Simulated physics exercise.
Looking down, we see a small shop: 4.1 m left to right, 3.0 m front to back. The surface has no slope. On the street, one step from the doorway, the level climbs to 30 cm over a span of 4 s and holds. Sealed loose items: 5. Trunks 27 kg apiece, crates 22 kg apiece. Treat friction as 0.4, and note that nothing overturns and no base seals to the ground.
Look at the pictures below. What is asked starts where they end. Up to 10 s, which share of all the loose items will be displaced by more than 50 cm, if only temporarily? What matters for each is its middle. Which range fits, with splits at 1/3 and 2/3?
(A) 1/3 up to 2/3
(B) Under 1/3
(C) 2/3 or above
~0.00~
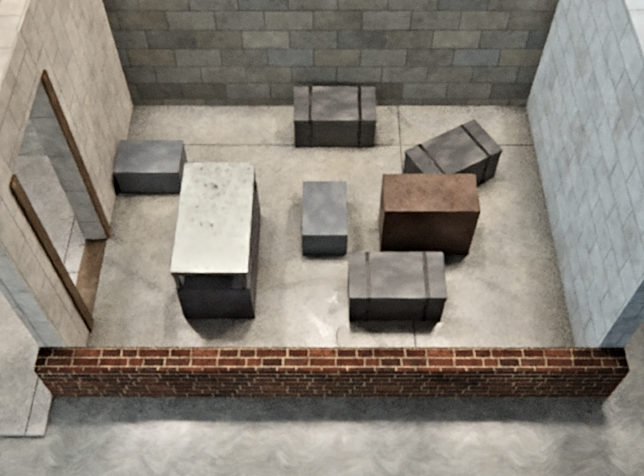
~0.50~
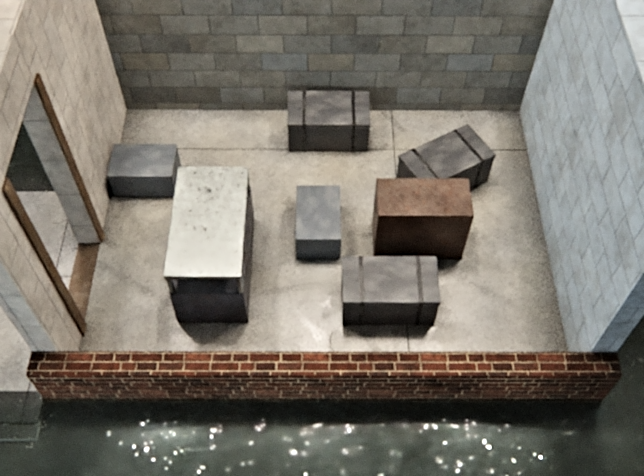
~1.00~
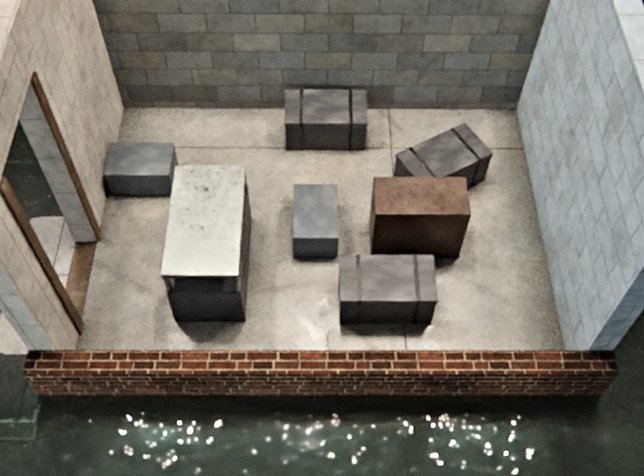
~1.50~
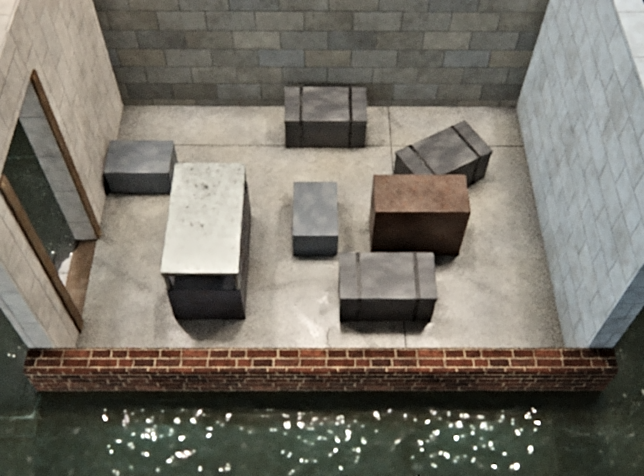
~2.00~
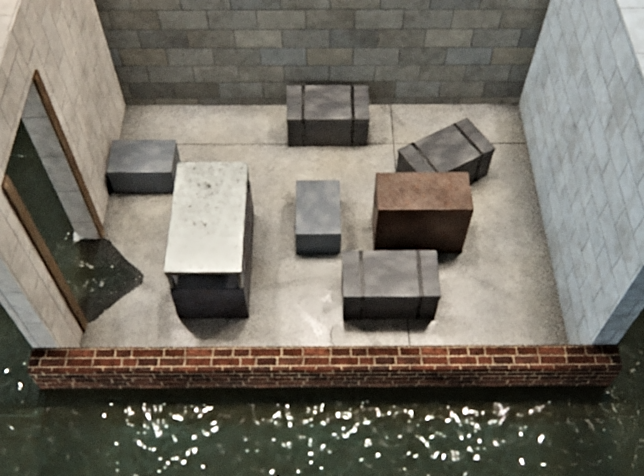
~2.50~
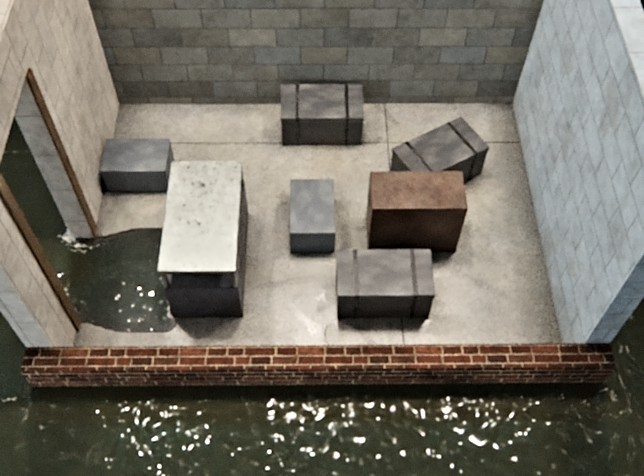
Answer: A.
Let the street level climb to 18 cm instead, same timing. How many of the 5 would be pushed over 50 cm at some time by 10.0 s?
With that change, 1 of them.
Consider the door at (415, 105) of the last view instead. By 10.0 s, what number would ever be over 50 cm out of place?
The count would be 2.
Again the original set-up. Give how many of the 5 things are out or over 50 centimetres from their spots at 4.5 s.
I get 0.
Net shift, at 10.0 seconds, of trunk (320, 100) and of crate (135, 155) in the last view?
The first is 100 cm from its start, the second 200 cm.
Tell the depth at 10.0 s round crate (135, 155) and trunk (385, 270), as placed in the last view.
Depths: Near 11 cm, then near 9 cm.
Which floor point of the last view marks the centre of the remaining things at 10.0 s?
About (389, 204).
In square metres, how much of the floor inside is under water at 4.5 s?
Roughly 4.5 m2 of it is wet.
After 3.5 s 0 of 5 are over 50 cm from their spots; 0 afloat.
After 4.5 s 0 of 5 are over 50 cm from their spots; 0 afloat.
After 7.0 s 1 of 5 are over 50 cm from their spots; 1 afloat.
After 10.0 s 2 of 5 are over 50 cm from their spots, and 2 have been at some point; 4 afloat.
